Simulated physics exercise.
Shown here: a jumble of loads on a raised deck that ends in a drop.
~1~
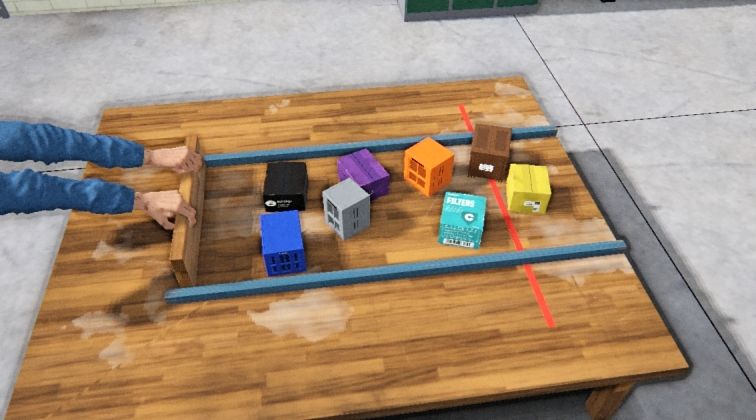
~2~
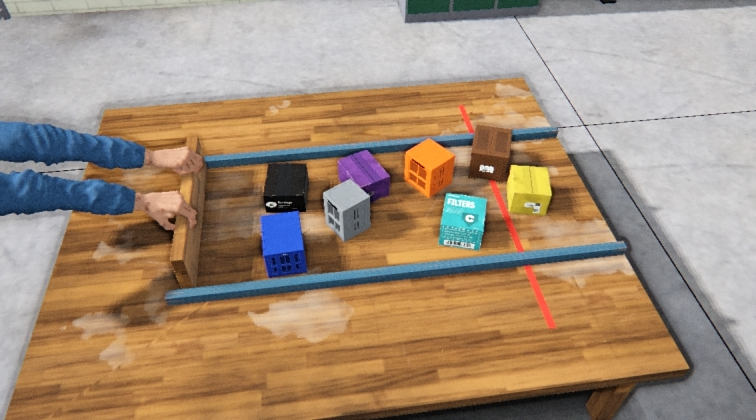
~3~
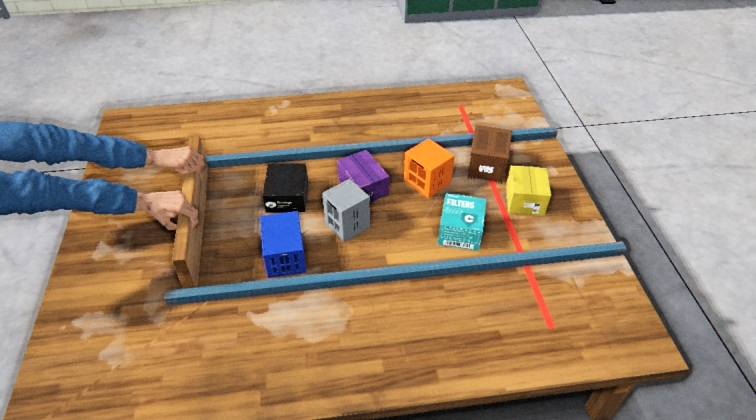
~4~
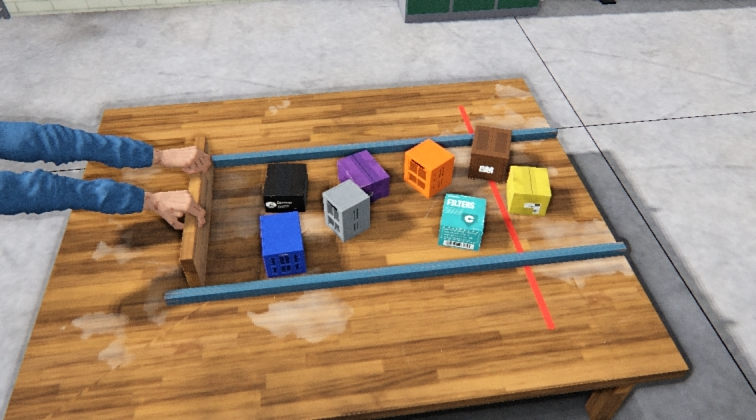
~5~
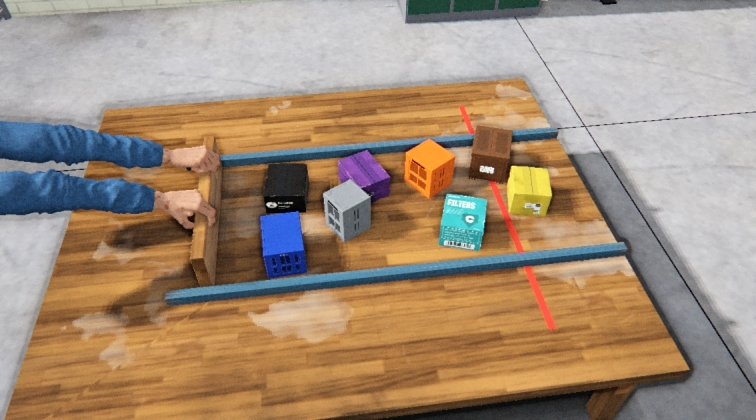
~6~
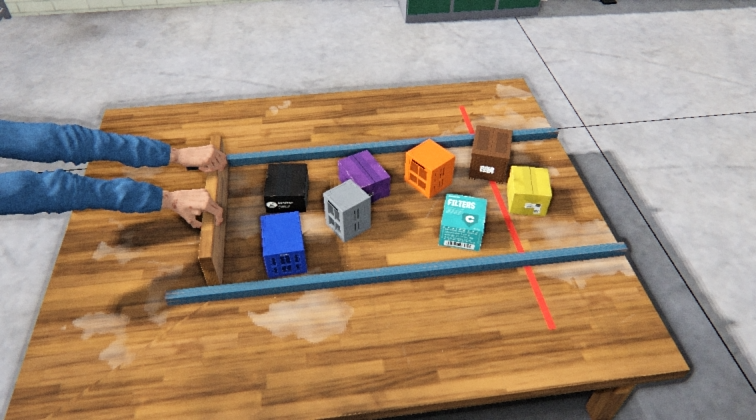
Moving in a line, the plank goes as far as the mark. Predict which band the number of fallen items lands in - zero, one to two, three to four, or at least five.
The number that fall lands in the band one to two.
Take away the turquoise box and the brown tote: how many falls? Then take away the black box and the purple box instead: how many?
Try 1: 0; try 2: 0.
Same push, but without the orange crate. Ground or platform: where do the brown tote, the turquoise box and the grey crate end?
Note: Brown tote falls away / turquoise box stays up top / grey crate stays up top.
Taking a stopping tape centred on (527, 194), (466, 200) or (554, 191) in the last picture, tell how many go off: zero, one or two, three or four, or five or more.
3 or 4; none at all; at least five.
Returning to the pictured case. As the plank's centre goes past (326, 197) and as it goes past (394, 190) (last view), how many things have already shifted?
Counts: 4, 7.
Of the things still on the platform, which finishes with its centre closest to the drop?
The orange crate is the one.
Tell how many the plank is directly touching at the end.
At rest, 2 are in contact.
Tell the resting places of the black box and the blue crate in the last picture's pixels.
Positions - first (509, 165), then (534, 220).
Early on, none off yet; yellow parcel at rest near (528, 191); brown tote at rest near (490, 155); turquoise box at rest near (463, 222).
A while later, none off yet; yellow parcel at rest near (528, 191); brown tote travelled a little near (497, 154); turquoise box at rest near (463, 222).
Further along, none off yet; yellow parcel travelled about its own width near (563, 197); brown tote travelled about its own width near (546, 146); turquoise box travelled about its own width near (524, 219).
Finally, the number that fall off is one or two; lost, brown tote and yellow parcel.
